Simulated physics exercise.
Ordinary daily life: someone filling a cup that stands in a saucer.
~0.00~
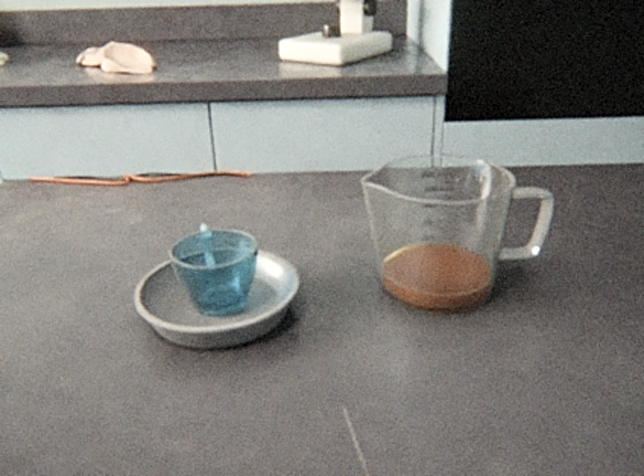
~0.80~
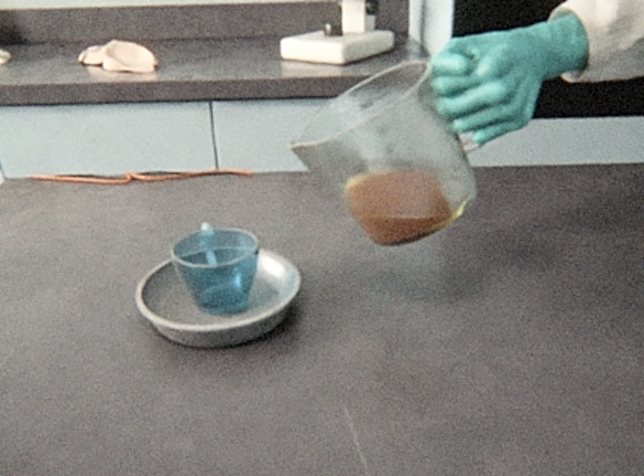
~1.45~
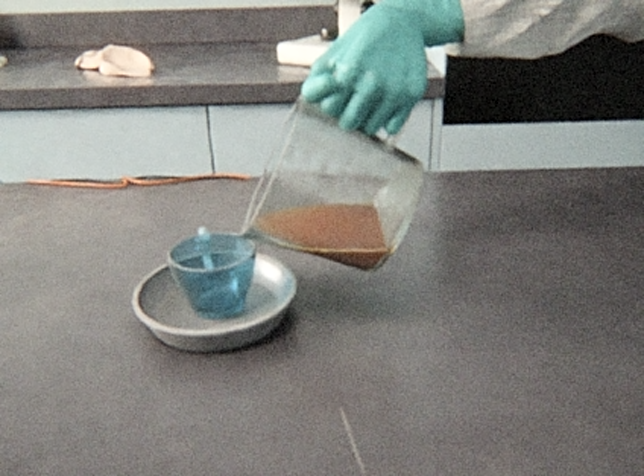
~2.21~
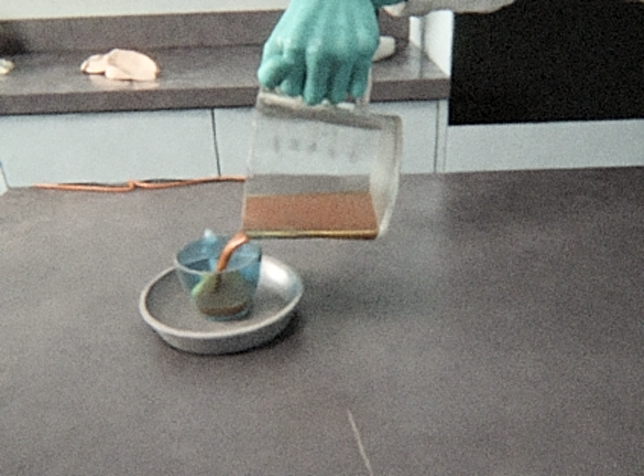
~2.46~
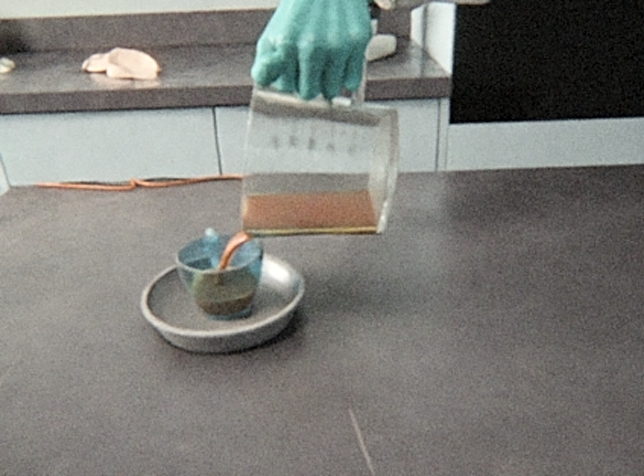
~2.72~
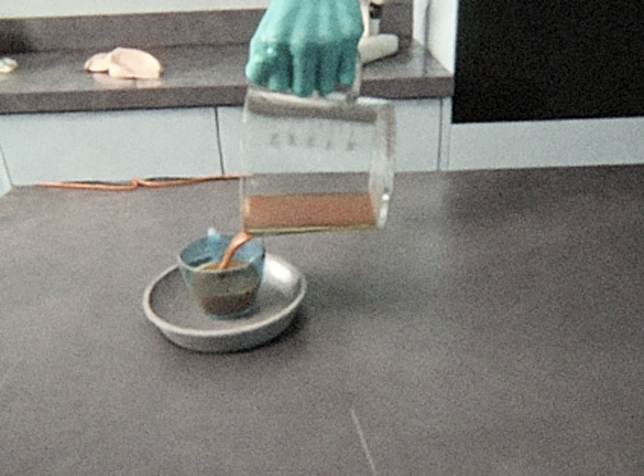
A teal-gloved hand with a pale sleeve works over a dark grey tabletop, seen from the front and slightly above, before pale blue cabinets and a grey counter. A translucent blue cup sits in a grey saucer at left, and a clear measuring jug holding brown liquid stands at right. The hand lifts the jug, carries it left while tilting it, and pours a brown stream that steadily raises the level in the cup.
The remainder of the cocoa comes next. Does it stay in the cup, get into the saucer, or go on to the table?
Chances are the saucer won't be needed.
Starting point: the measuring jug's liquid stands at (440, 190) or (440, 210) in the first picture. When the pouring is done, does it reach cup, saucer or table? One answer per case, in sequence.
In that order: Over both, on to the top.
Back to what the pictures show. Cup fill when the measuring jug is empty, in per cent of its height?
Roughly 75 per cent.
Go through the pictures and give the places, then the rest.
Both stand on the top; measuring jug (440, 230) nearly empty; cup (217, 272) empty; saucer (207, 334) dry, in the first frame.
The hand lifts the measuring jug; measuring jug (391, 155) tipped 30° with all of its load; cup (218, 271) empty, in the second frame.
The measuring jug is brought over; measuring jug (331, 189) tipped 65° with all of its load; cup (215, 275) empty, in the third frame.
A stream runs into the cup; measuring jug (318, 169) tipped 80° with about three quarters of its load; cup about a quarter full, surface at (223, 290), in the fourth frame.
A stream runs into the cup; measuring jug (316, 164) tipped 80° with about two thirds of its load; cup (223, 277) about a third full, in the fifth frame.
A stream runs into the cup; measuring jug (314, 161) tipped 85° with about half of its load; cup about half full, surface at (225, 277); saucer (215, 337) dry, in the sixth frame.
After 3.2 s, the cup is about two thirds full; the saucer is dry.
After 3.5 s, the cup is about three quarters full; the saucer is dry.
After 4.7 s, the cup is about three quarters full; the saucer is dry.
